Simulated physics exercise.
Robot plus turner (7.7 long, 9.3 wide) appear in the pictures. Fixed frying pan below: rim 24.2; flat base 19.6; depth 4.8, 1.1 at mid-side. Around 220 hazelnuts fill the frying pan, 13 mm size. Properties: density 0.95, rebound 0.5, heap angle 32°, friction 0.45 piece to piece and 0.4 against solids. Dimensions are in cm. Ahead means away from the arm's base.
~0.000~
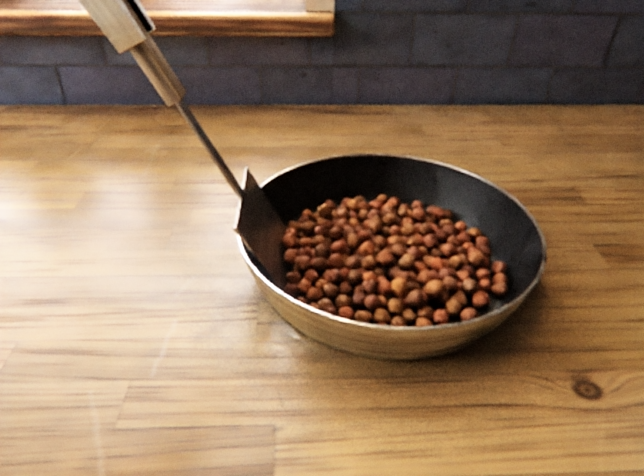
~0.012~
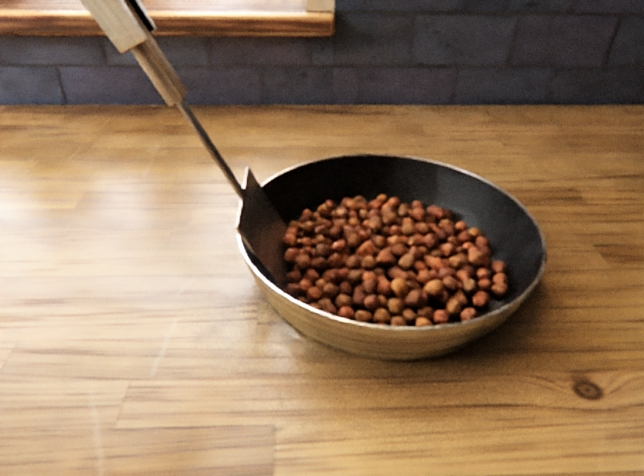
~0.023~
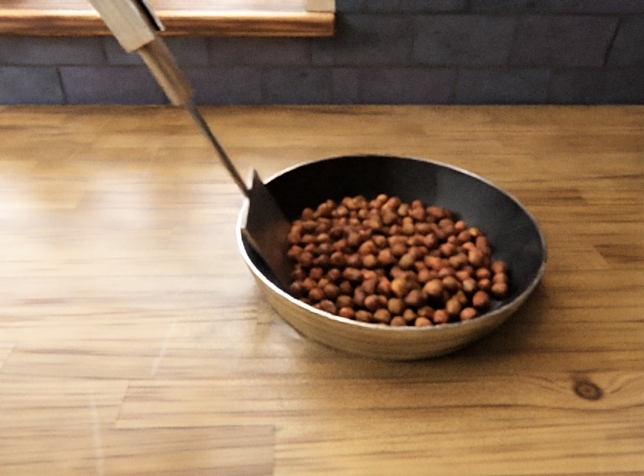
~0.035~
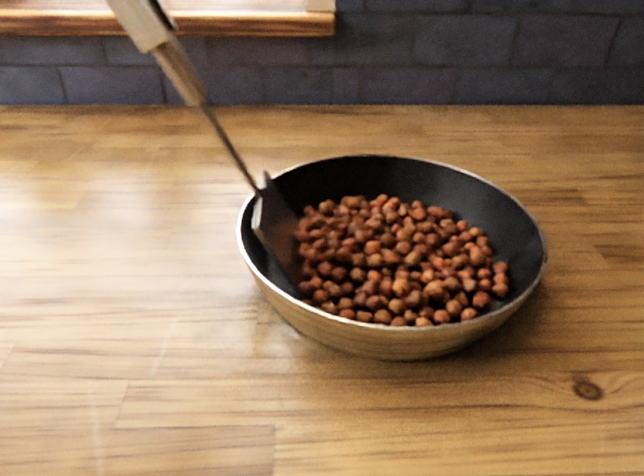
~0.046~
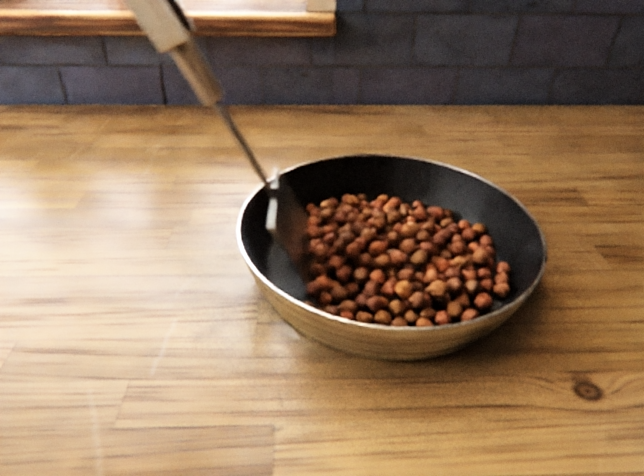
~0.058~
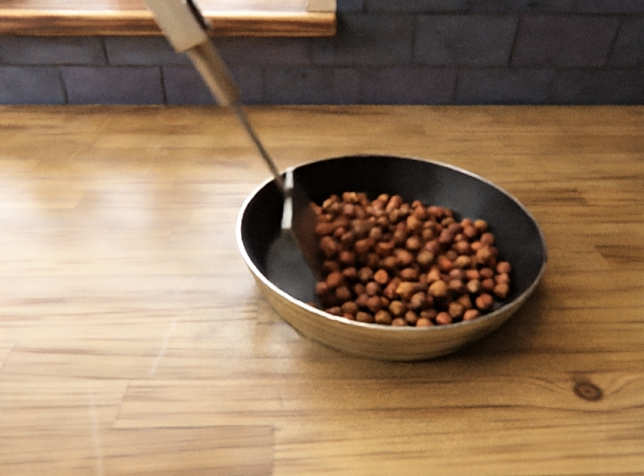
A robot arm held a turner at the left side of a dark frying pan full of hazelnuts, then slid it to the right, pushing the nearest nuts along and baring some of the pan.
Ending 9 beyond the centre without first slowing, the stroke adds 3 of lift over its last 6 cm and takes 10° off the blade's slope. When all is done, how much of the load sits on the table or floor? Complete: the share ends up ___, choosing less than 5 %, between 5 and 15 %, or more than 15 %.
The share ends up more than 15 %.
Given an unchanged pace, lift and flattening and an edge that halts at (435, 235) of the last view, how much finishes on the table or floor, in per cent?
0 %, roughly.
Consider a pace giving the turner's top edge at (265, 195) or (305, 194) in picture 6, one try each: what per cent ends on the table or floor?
I'd estimate some 5 and 30 in a hundred.
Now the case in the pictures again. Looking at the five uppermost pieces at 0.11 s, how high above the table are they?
Height: Some 5 cm.
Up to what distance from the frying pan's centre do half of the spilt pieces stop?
Roughly 32 centimetres.
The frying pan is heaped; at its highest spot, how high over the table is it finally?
Near 4.0 centimetres high.
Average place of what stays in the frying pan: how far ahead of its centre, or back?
Roughly 4.0 cm ahead of the centre.
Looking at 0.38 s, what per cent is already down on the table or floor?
Roughly 10 percent.
By 0.11 s, sloping 64°, highest piece 5 above the table; 219 in the frying pan.
By 0.16 s, sloping 61°, highest piece 6 above the table; 219 in the frying pan.
By 0.38 s, sloping 54°, highest piece 18 above the table; 164 in the frying pan, 18 on the table or floor, 37 on the blade or in flight.
By 1.43 s, sloping 54°, highest piece 4 above the table; 164 in the frying pan, 55 on the table or floor.
Final count, 164 in the frying pan, 55 on the table or floor. That is 25 % on the table or floor.
